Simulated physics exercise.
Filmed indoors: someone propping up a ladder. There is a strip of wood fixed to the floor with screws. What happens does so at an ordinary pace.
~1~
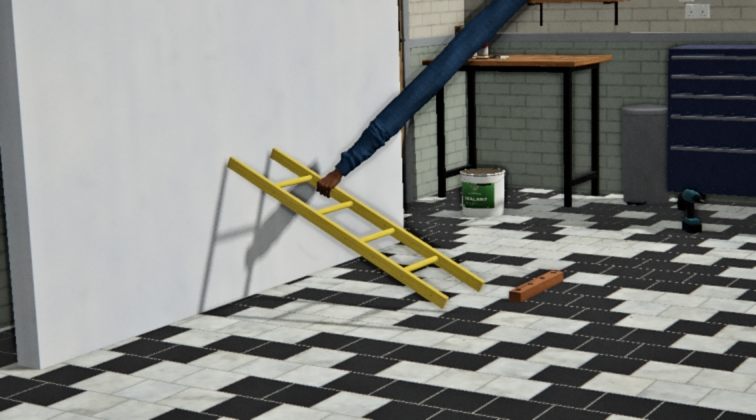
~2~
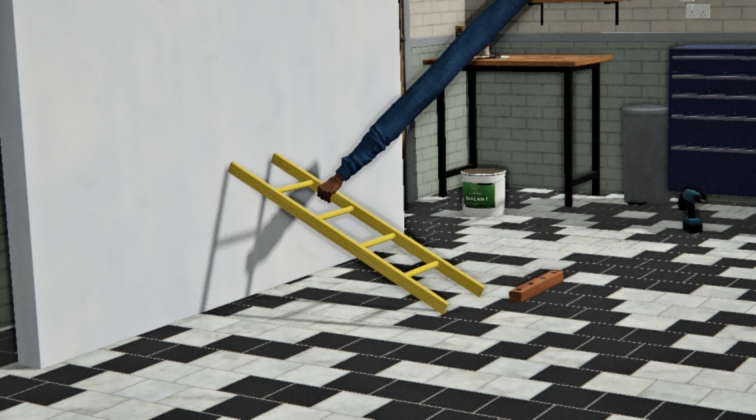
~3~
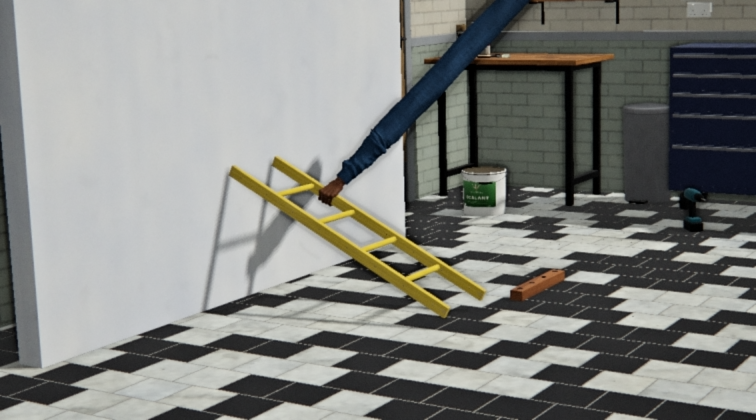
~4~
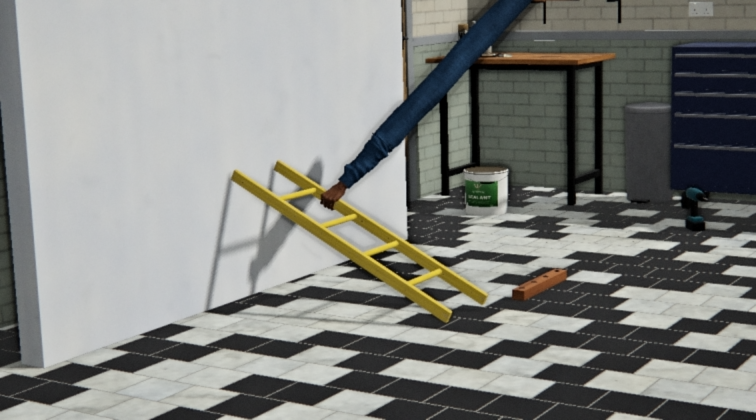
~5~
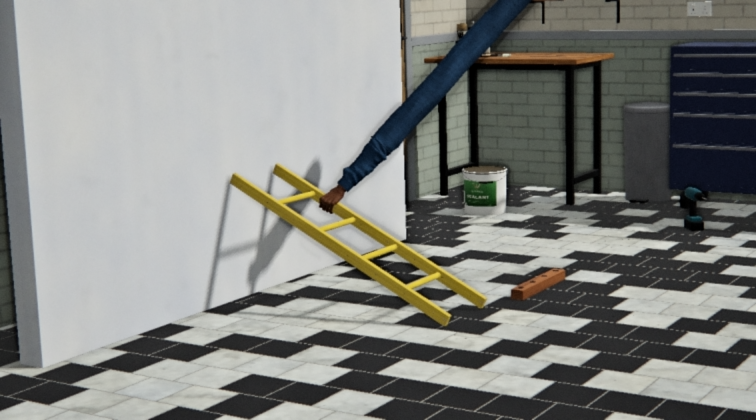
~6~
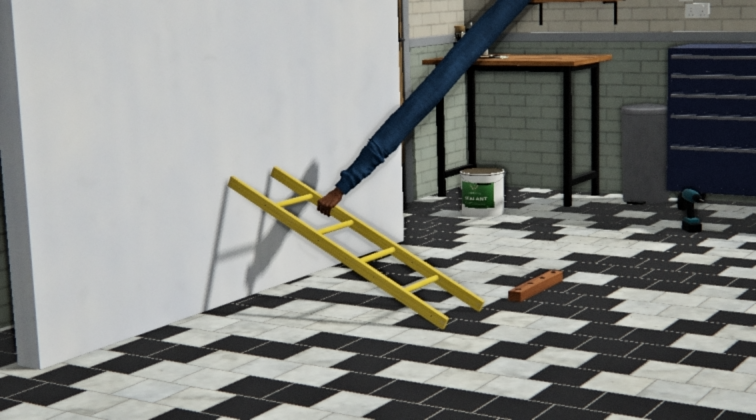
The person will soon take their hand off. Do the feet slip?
It drops.
Then, 0.28 s past the last view, yellow ladder leaning 10° off how it started near (361, 265).
Then, 0.38 s past the last view, yellow ladder leaning 23° off how it started near (365, 296).
Finally, the yellow ladder slips down, near (367, 302).
